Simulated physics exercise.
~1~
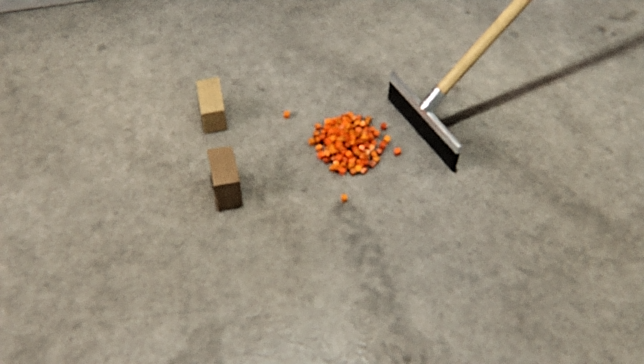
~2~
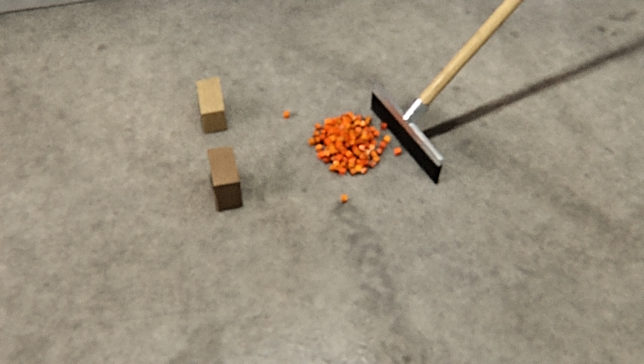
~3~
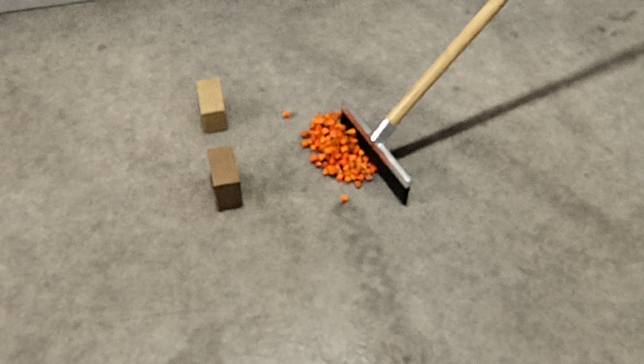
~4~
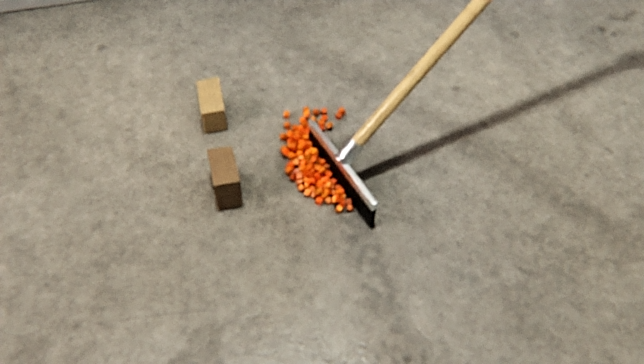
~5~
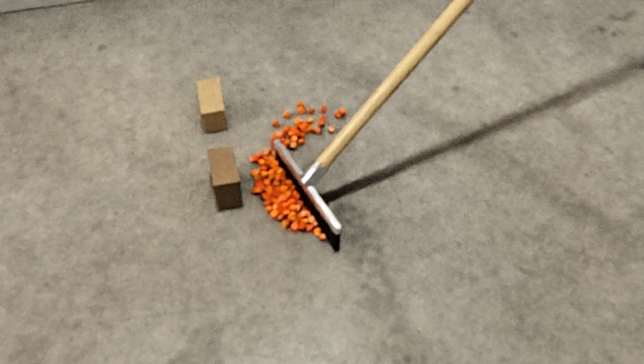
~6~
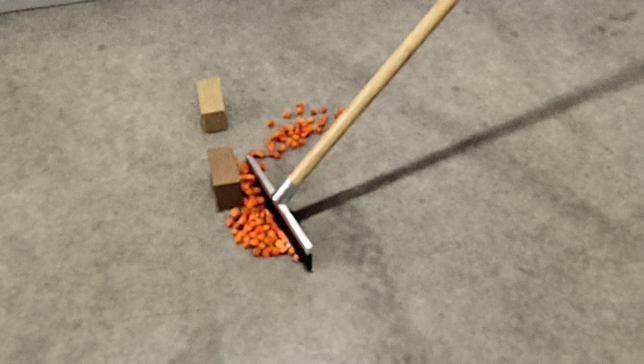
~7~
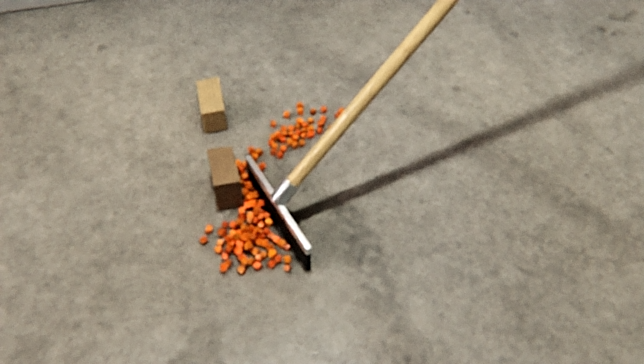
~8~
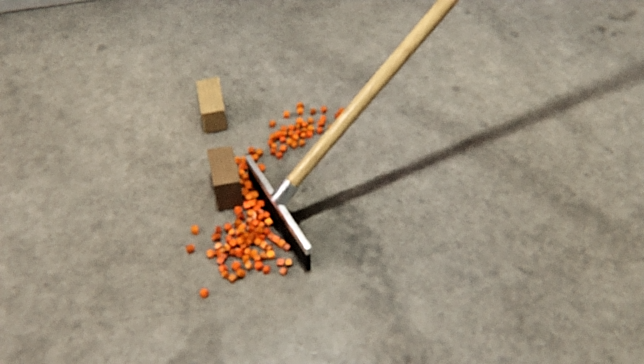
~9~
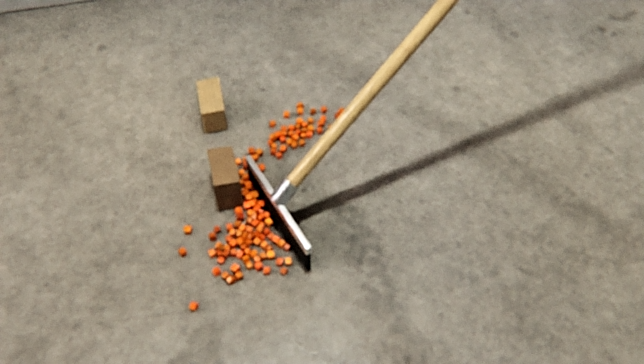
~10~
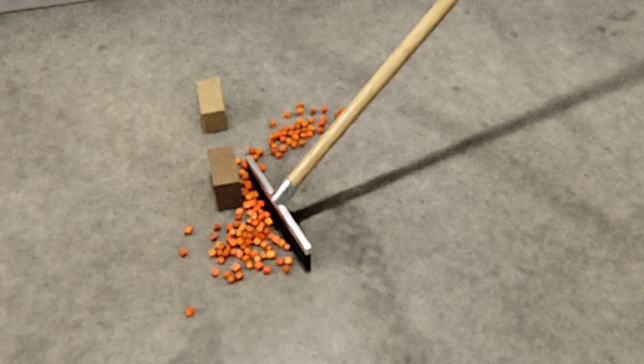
A squeegee pushes carrot cubes left and down, scattering some around the nearer block before stopping.
